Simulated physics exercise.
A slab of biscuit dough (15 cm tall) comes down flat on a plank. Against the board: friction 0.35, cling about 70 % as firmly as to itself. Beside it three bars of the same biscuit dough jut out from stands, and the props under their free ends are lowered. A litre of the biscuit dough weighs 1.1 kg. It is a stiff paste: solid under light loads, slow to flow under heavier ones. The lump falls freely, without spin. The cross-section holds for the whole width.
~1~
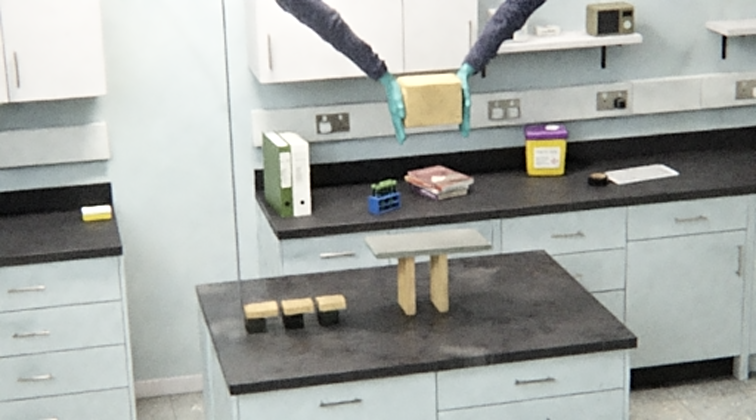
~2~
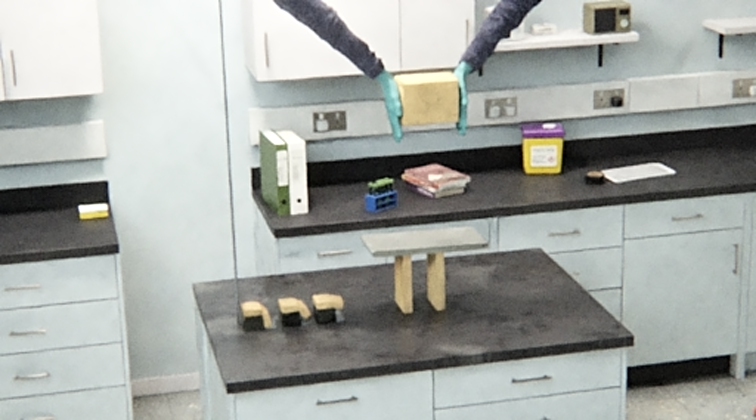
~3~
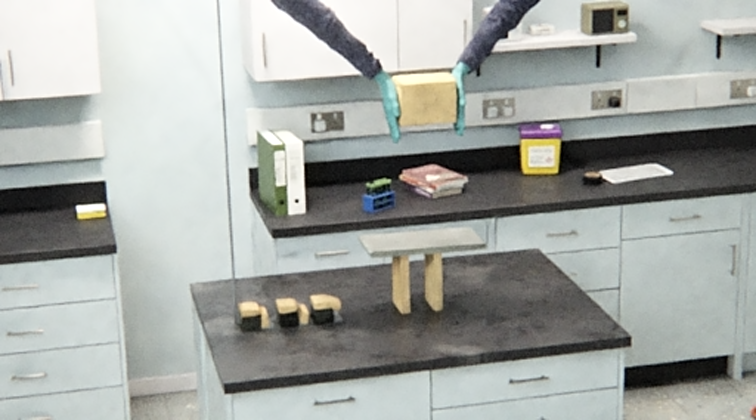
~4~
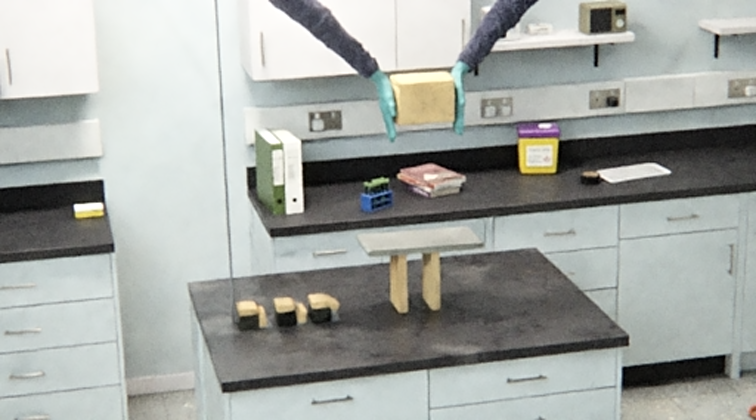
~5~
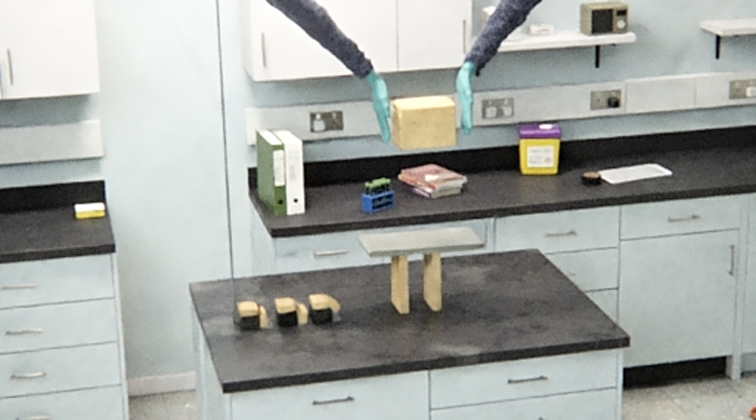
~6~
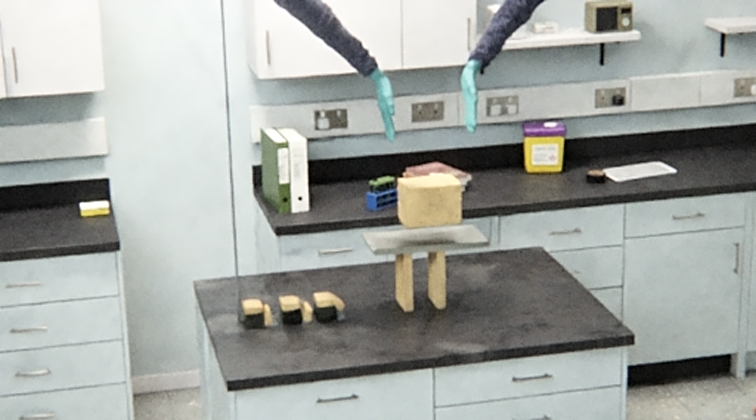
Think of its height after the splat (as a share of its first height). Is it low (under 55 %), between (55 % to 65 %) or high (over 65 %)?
It comes out low: Under 55 %.
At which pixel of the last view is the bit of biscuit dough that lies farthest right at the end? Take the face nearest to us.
At about (489, 247).
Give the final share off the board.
Roughly 18 % off the board.
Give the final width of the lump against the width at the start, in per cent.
Some 210 %.
Then, 0.11 s after the last picture, it stands 52 % of its first height and none has gone off the board.
Then, 0.24 s after the last picture, it stands 49 % of its first height and none has gone off the board.
Then, 0.38 s after the last picture, it stands 49 % of its first height and none has gone off the board.
Then, 0.51 s after the last picture, it stands 49 % of its first height and none has gone off the board.
Then, 0.77 s after the last picture, at the end, it stands 49 % of its first height and 17 % has gone off the board.
